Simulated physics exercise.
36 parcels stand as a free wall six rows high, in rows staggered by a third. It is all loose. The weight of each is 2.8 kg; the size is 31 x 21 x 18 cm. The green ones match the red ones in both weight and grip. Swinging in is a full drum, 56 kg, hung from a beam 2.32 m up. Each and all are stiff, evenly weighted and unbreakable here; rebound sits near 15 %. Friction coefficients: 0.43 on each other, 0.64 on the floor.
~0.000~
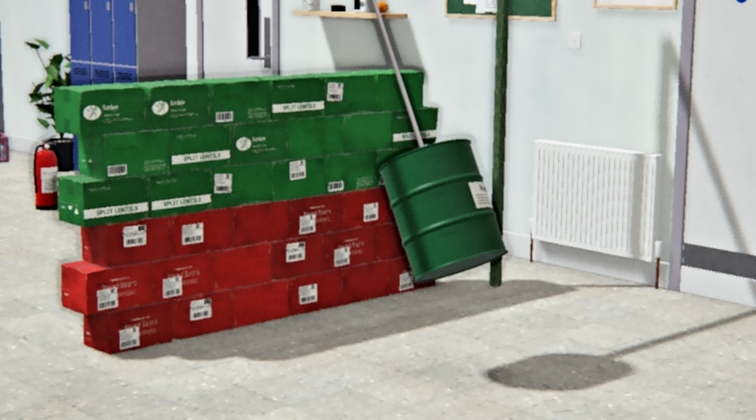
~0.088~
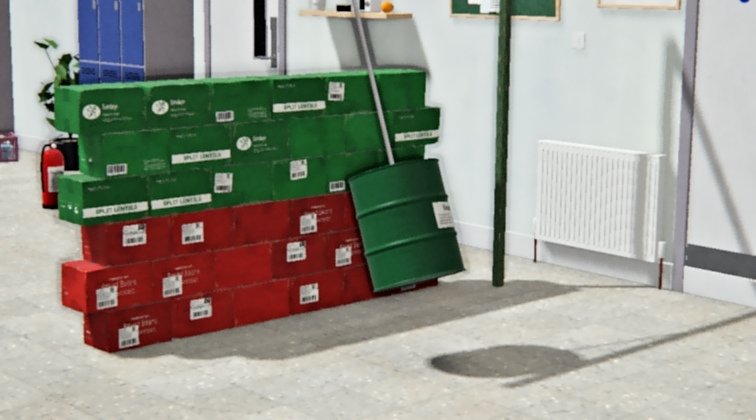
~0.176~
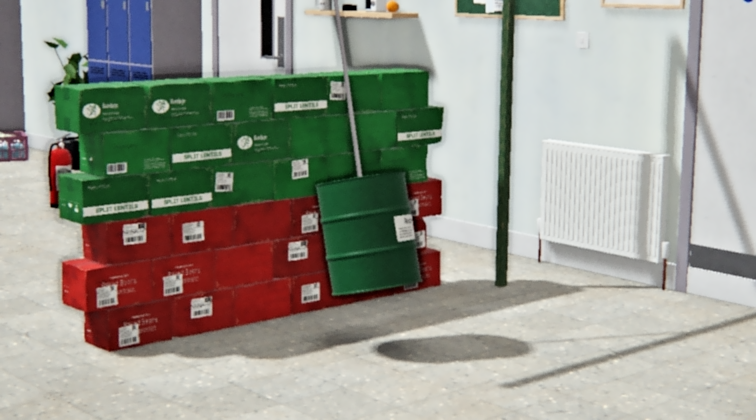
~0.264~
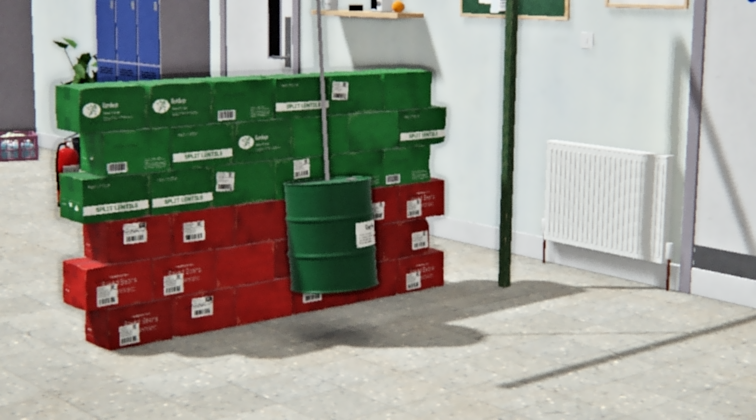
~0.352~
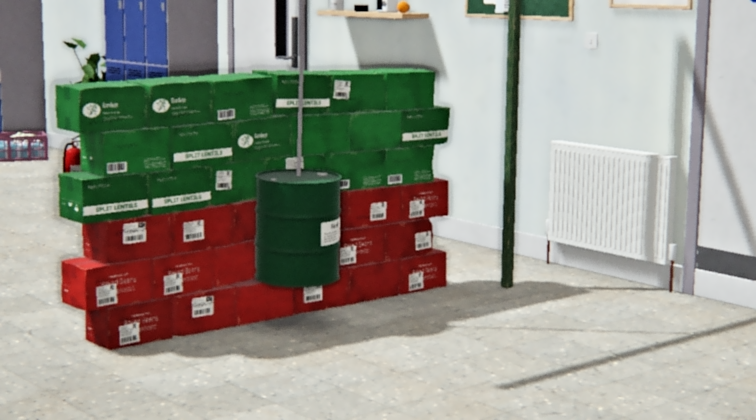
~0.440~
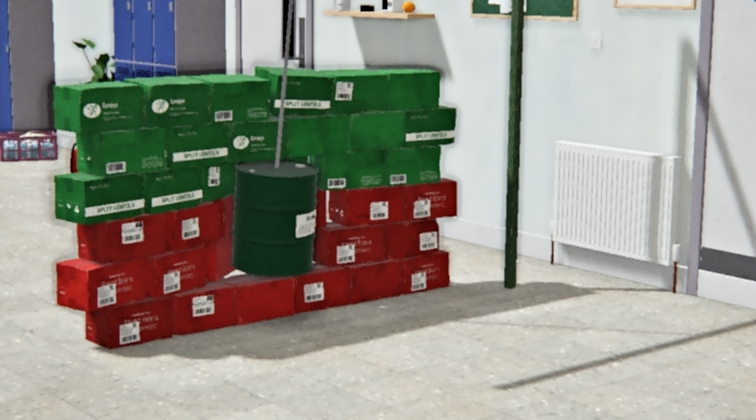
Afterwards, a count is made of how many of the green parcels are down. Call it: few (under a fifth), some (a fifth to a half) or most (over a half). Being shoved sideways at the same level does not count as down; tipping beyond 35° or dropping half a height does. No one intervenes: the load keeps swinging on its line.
Some.
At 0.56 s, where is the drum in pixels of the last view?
You'll find it near (248, 199).
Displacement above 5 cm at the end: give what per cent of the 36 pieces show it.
The answer is 45 percent.
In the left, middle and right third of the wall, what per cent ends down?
Per cent - left 0, middle 80, right 10.
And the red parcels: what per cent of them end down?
Share down, red: 20 percent.
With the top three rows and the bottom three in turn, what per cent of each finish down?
I'd put the top at 30 per cent and the bottom at 20 per cent.
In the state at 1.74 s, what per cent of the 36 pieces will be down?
It's 30 percent at that point.
By 0.56 s, line 15° past plumb; none of the 18 green parcels down (0 of 36 in all colours); top green parcel tilted 4°; top red parcel tilted 4°.
By 0.94 s, line 27° past plumb; 3 of the 18 green parcels down (7 of 36 in all colours); top green parcel moved 38 mm; top red parcel 18 cm lower.
By 1.74 s, line 2° before plumb; 6 of the 18 green parcels down (10 of 36 in all colours); top green parcel moved 44 mm; top red parcel tilted 11°, 20 cm lower.
By 2.58 s, line 23° before plumb; 6 of the 18 green parcels down (10 of 36 in all colours); top green parcel moved 44 mm; top red parcel tilted 12°, 20 cm lower.
When it is over (4.0 s), line 22° past plumb; 6 of the 18 green parcels down (10 of 36 in all colours); top green parcel moved 44 mm; top red parcel tilted 12°, 20 cm lower. That is 33 per cent. In pixels of the last frame, middles, top green parcel near (160, 103), top red parcel near (291, 238).
